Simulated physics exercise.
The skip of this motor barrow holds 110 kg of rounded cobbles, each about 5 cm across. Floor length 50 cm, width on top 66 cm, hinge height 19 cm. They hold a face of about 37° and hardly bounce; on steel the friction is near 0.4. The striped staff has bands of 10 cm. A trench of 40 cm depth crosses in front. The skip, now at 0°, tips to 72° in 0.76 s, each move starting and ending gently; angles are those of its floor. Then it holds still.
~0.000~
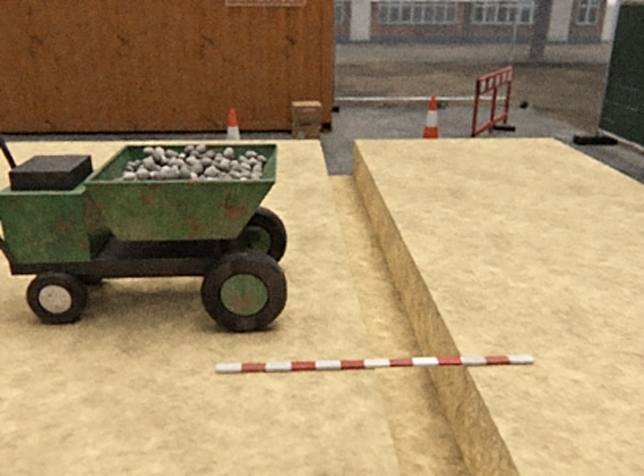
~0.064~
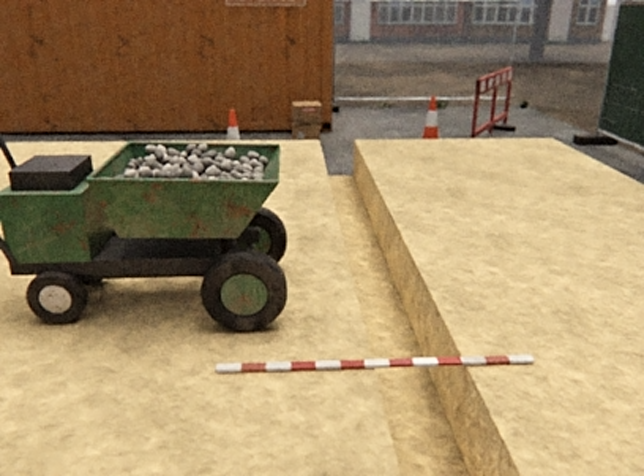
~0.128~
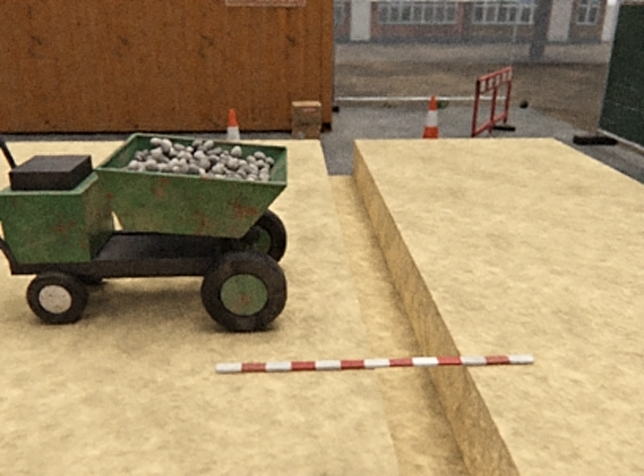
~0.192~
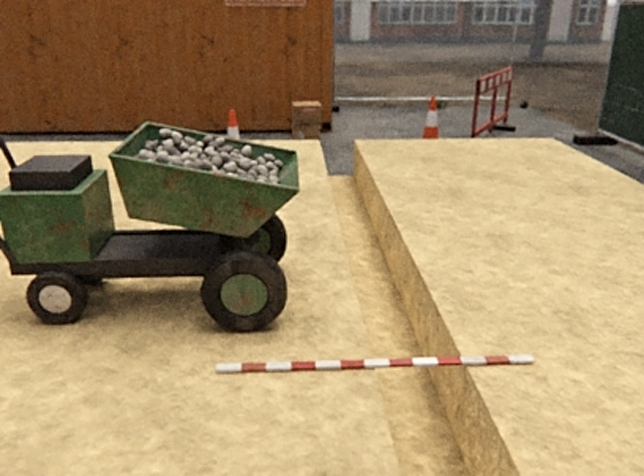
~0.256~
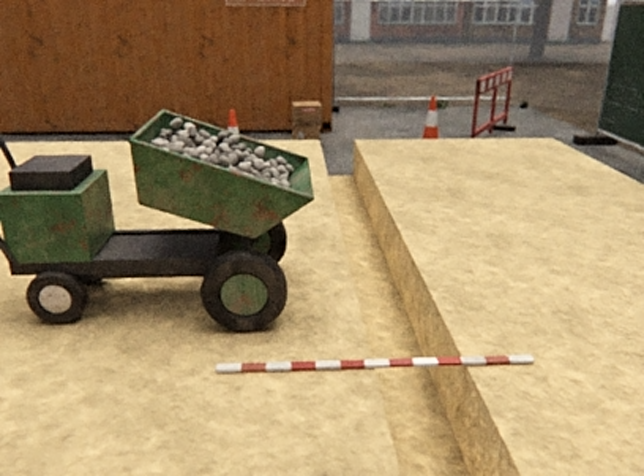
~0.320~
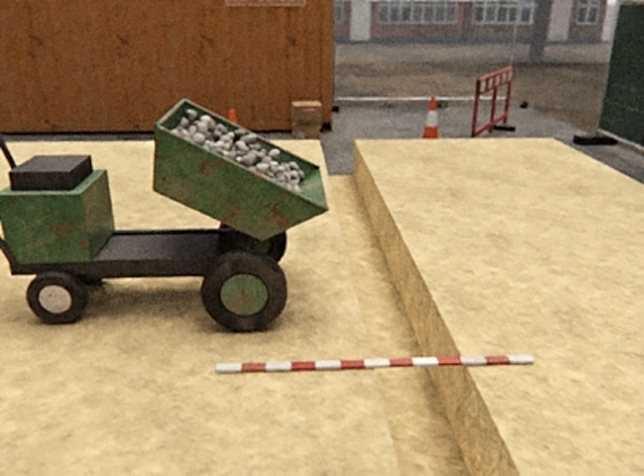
The clip opens on a green motor barrow standing on sandy ground, its level skip full of rounded grey stones, with a striped staff and a trench nearby. The skip begins tilting slowly, then rises more steeply at its left end as its right lip moves rightward and the stones ride along inside.
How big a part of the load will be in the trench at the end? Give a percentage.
About 94 per cent.
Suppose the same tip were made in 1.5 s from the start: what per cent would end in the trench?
It would be near 100 per cent.
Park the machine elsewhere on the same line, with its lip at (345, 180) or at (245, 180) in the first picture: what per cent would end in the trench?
First some 30, then 95 per cent.
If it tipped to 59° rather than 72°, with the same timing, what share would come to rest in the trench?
Then about 55 per cent.
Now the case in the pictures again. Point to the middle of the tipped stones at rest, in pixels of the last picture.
Around (396, 350).
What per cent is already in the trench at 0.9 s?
About 30 per cent by then.
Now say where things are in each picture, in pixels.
The first picture shows lip at (275, 182), floor tilted 0°, highest stones at (186, 157).
The second picture shows lip at (278, 183), floor tilted 1°, highest stones at (188, 155); the stones move at 0.3 m/s on average.
In the third picture, the skip is at 5°, its lip at (287, 185); the top of the load is at (177, 148); the stones move at 0.7 m/s on average.
The fourth picture shows lip at (299, 191), floor tilted 11°, highest stones at (173, 142); the stones move at 0.9 m/s on average.
In the fifth picture, the skip is at 19°, its lip at (314, 199); the top of the load is at (177, 134); the stones move at 1.1 m/s on average.
In the sixth picture, the skip is at 28°, its lip at (328, 210); the top of the load is at (193, 125); the stones move at 1.2 m/s on average.
After 0.6 s the floor is at 61°; 100 % in the skip; the foremost stones are at (346, 232).
After 0.9 s the floor is at 72°; 68 % in the skip, 32 % in the trench; the foremost stones are at (433, 336).
After 1.2 s the floor is at 72°; 26 % in the skip, 68 % in the trench, 6 % past the trench; the foremost stones are at (524, 288).
After 3.2 s the floor is at 72°; 0 % in the skip, 94 % in the trench, 6 % past the trench; the foremost stones are at (615, 289).
